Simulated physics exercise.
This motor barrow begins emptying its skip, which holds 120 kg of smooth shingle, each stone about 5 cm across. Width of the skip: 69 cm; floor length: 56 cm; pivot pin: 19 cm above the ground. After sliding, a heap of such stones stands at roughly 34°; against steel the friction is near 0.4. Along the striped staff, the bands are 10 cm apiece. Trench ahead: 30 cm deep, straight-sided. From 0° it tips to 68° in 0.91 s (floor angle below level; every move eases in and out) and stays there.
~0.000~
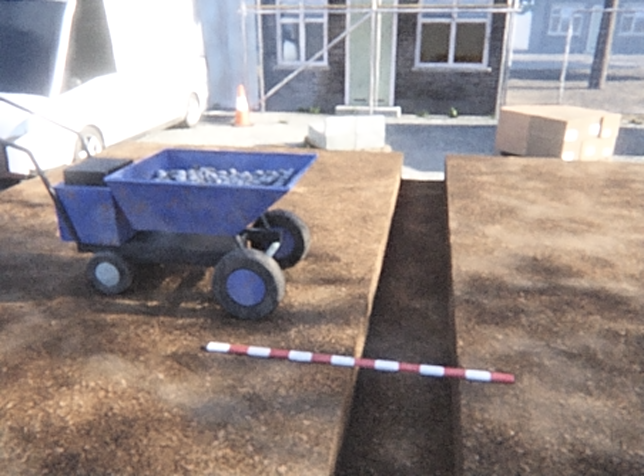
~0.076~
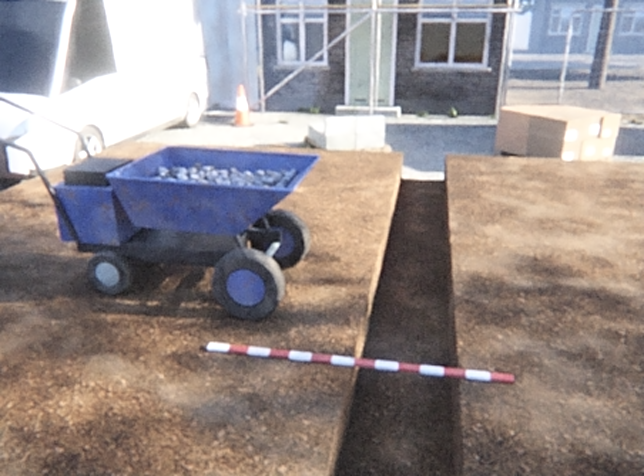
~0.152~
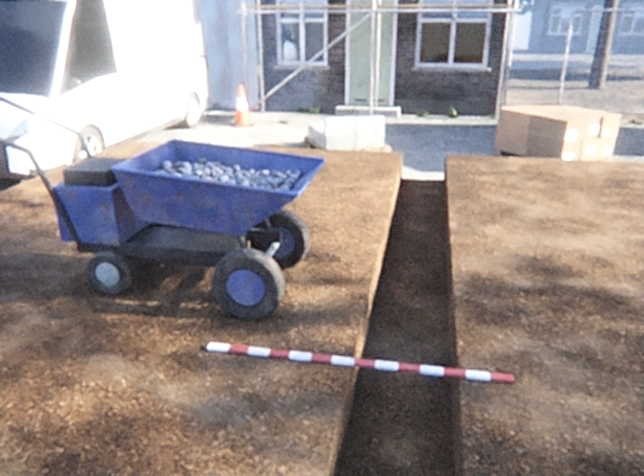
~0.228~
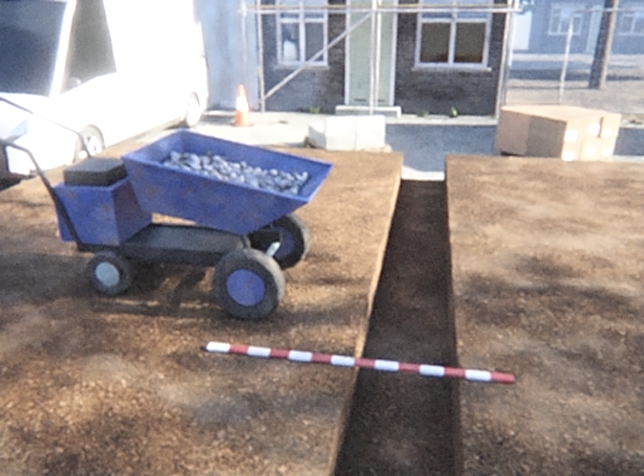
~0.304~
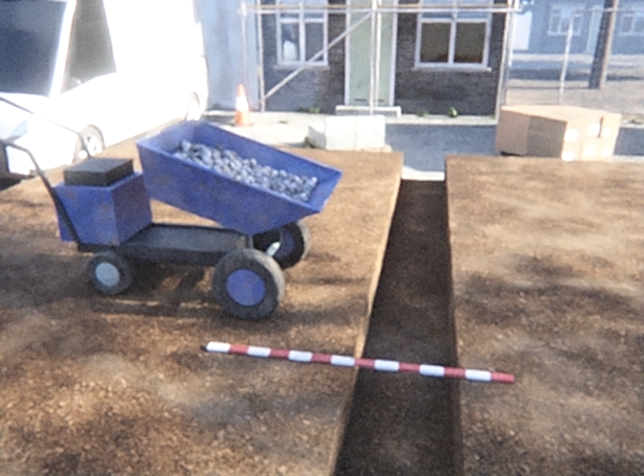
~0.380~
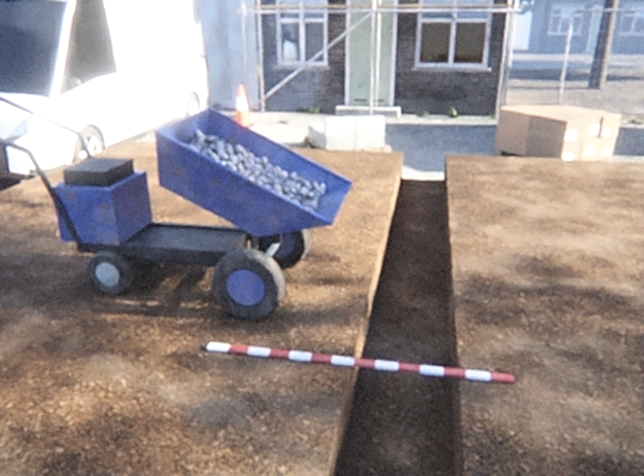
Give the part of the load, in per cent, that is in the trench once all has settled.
Close to 100 in a hundred.
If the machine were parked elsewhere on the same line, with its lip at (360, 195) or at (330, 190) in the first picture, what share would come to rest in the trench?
Roughly 30 in a hundred from the first, 70 in a hundred from the second.
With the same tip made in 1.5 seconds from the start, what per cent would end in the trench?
Expected share: Around 100%.
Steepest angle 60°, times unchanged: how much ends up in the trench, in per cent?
It would be near 100 per cent.
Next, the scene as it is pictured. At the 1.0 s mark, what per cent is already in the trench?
Close to 45 per cent has got there by then.
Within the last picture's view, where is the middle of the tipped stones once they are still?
(419, 340).
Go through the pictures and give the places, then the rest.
In the first picture, the skip is at 0°, its lip at (289, 190); the top of the load is at (230, 178).
In the second picture, lip at (291, 191), floor tilted 1°, highest stones at (197, 176); the stones move at 0.3 m/s on average.
In the third picture, lip at (298, 195), floor tilted 5°, highest stones at (184, 169); the stones move at 0.5 m/s on average.
In the fourth picture, the skip is at 11°, its lip at (309, 202); the top of the load is at (183, 160); the stones move at 0.7 m/s on average.
In the fifth picture, lip at (320, 212), floor tilted 18°, highest stones at (190, 149); the stones move at 0.9 m/s on average.
In the sixth picture, lip at (332, 224), floor tilted 26°, highest stones at (202, 139); the stones move at 1.0 m/s on average.
After 0.7 s the floor is at 57°; 100 % in the skip; the foremost stones are at (351, 247).
After 1.0 s the floor is at 68°; 57 % in the skip, 43 % in the trench; the foremost stones are at (438, 341).
After 1.4 s the floor is at 68°; 8 % in the skip, 92 % in the trench; the foremost stones are at (452, 327).
After 3.3 s the floor is at 68°; 0 % in the skip, 100 % in the trench; the foremost stones are at (450, 335).
